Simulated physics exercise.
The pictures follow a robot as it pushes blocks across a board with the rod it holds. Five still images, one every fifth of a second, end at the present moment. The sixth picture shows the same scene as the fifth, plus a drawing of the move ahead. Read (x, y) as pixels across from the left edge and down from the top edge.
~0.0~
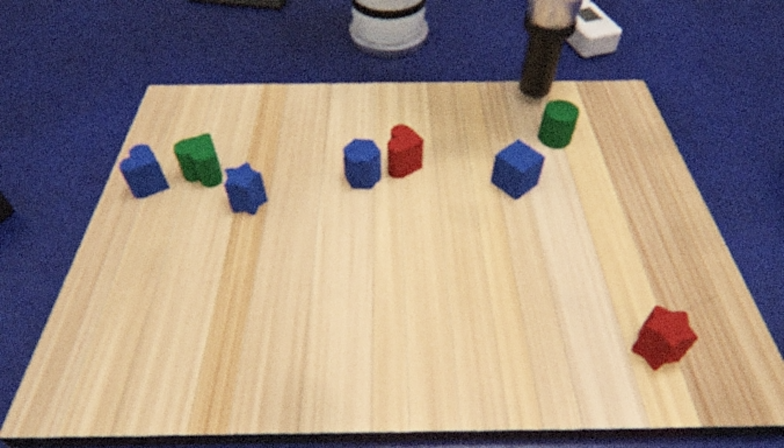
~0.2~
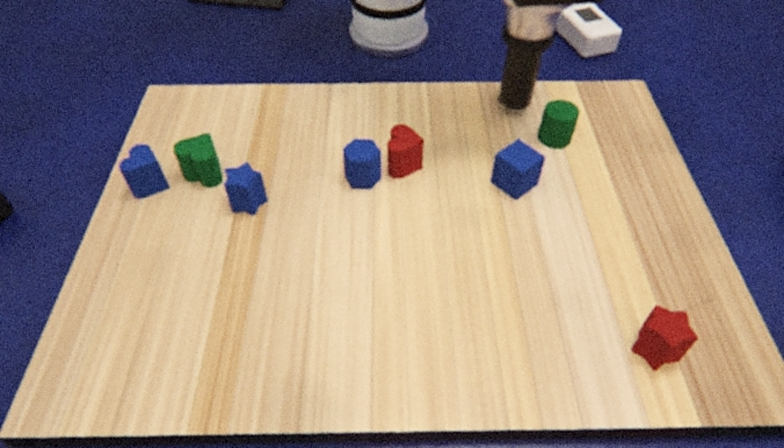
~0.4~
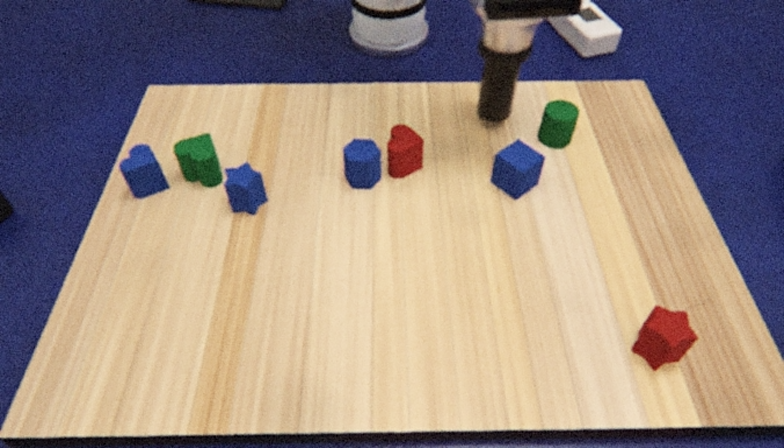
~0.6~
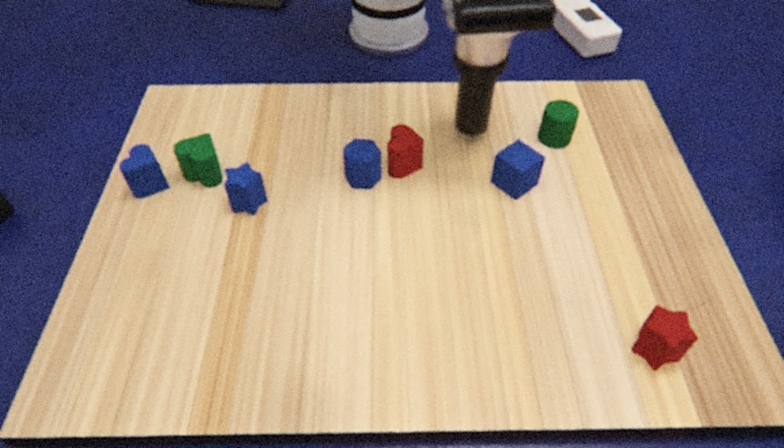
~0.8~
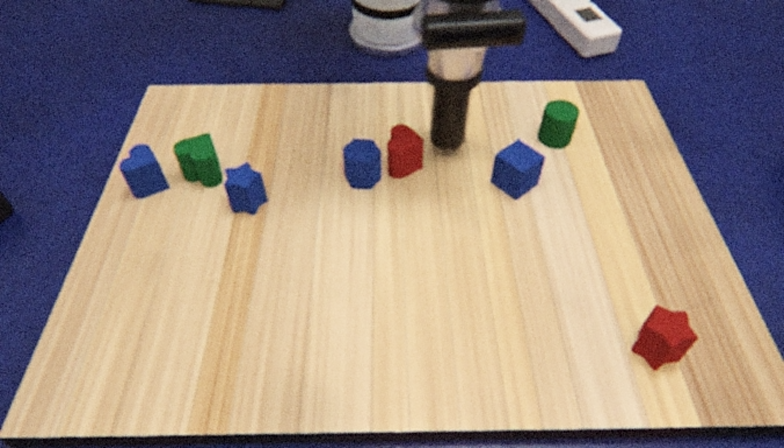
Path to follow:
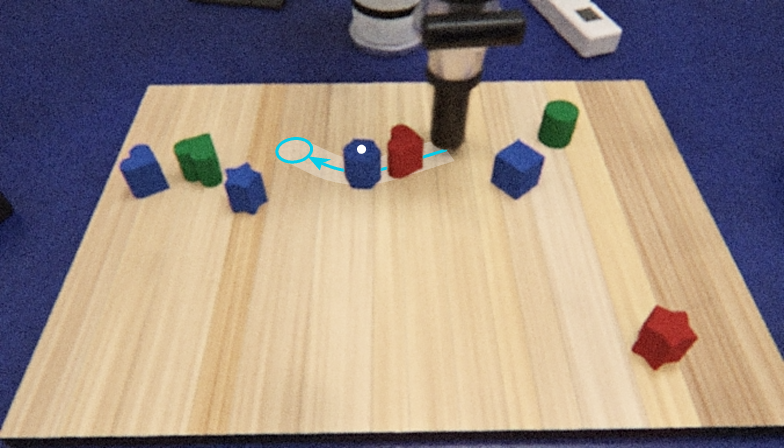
A dark rod on a mechanical arm moved left and slightly closer across the back of a wooden board, passing behind a blue cube toward a red heart, while all the colored blocks stayed still.
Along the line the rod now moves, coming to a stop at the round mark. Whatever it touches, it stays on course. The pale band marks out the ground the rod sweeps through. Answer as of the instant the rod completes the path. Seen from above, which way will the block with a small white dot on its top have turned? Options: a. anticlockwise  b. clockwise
Choice b: Clockwise.
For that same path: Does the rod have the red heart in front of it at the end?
That would be a no.
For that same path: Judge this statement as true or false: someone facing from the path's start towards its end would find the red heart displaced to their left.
This is true.
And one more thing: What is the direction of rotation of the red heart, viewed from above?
Counterclockwise rotation.
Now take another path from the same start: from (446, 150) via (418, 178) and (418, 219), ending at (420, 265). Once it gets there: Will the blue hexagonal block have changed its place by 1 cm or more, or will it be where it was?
Displaced.
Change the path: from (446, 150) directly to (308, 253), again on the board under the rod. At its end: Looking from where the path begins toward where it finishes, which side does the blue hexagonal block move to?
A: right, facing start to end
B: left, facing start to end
Choice A: Right, facing start to end.
Path on the board, from (446, 150) by way of (396, 166) and (340, 170) to (294, 150); the dot is on the blue hexagonal block.
What follows on the original path. One third of the way, rod (395, 155); blue hexagonal block (340, 157), turned 50° clockwise; red heart (371, 155), turned 15° anticlockwise.
Two thirds of the way, rod (338, 158); blue hexagonal block (314, 169), turned 80° clockwise; red heart (352, 169), turned 40° anticlockwise.
At the end, rod (292, 139); blue hexagonal block (314, 169), turned 80° clockwise; red heart (352, 169), turned 40° anticlockwise; blue square piece in place.
